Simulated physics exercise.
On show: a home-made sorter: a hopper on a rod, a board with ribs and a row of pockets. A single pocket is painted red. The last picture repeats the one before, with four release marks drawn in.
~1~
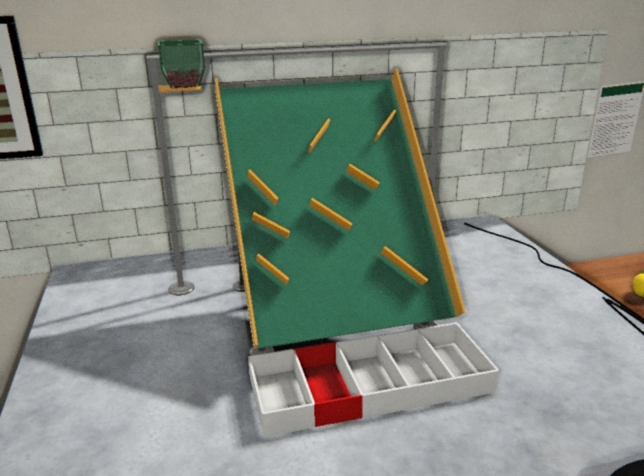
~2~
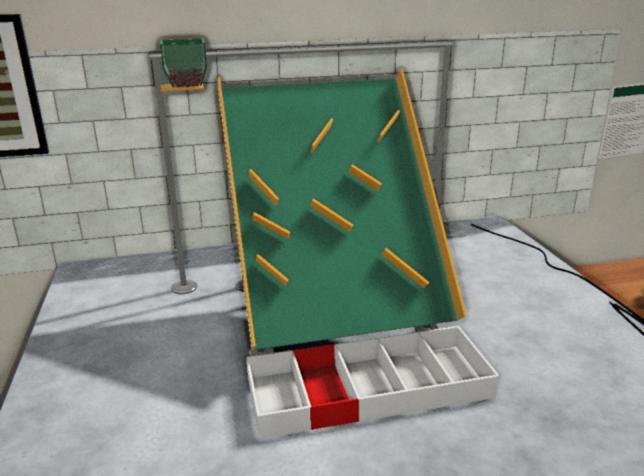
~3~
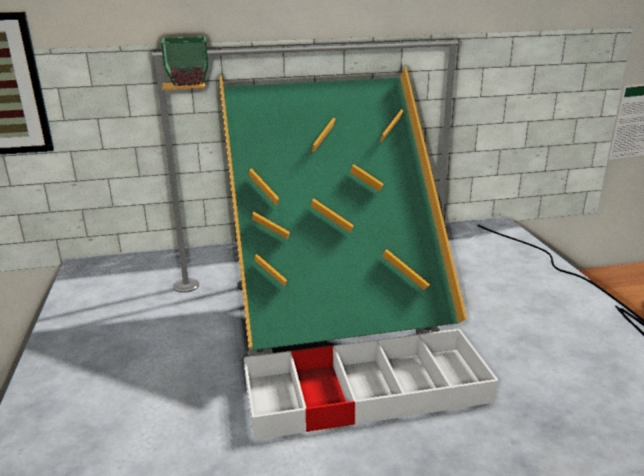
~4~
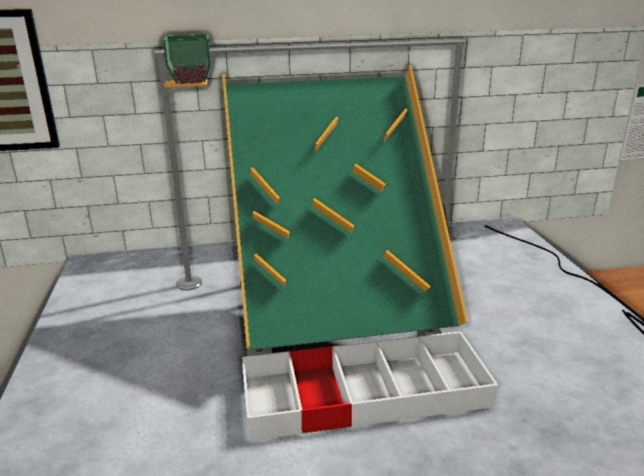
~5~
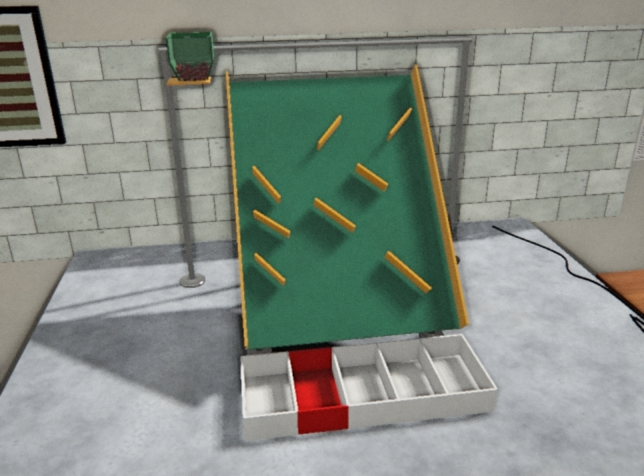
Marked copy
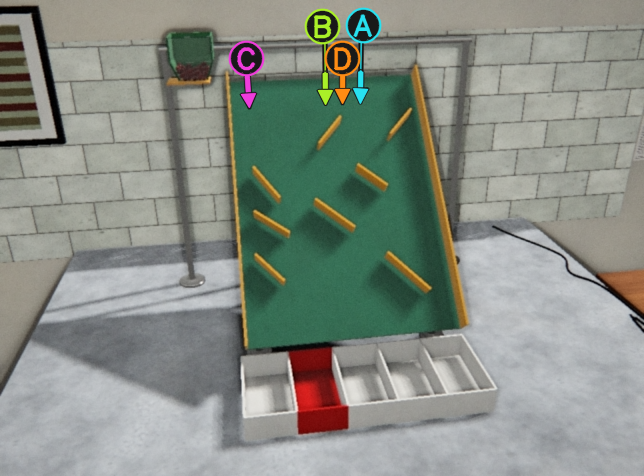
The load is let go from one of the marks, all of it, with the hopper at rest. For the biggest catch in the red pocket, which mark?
B beats the others.
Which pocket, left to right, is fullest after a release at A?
It is the fifth one.
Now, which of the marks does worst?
That is mark A.
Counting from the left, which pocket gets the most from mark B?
The second.
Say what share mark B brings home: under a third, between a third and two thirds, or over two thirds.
Between a third and two thirds.
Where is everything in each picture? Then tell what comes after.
The first frame shows hopper at (184, 79), kidney beans, door shut.
The second frame shows ribs (313, 145) to (332, 119), (381, 135) to (399, 111), (250, 170) to (278, 199).
The third frame shows ribs (353, 165) to (383, 185), (253, 213) to (289, 233), (313, 200) to (353, 226).
The fourth frame shows ribs (255, 255) to (285, 281), (387, 251) to (430, 287).
The fifth frame shows red pocket at (323, 418), number 2 of 5 from the left.
On the marked copy, mark A meets the board at (360, 97); mark B meets the board at (325, 99); mark C meets the board at (249, 102); mark D meets the board at (342, 98).
With A, none in the red pocket, nearly all in other pockets, a stray few held on the board.
With B, about half in the red pocket, about a third in other pockets, a small part held on the board.
With C, about a quarter in the red pocket, most in other pockets.
With D, about a quarter in the red pocket, most in other pockets.
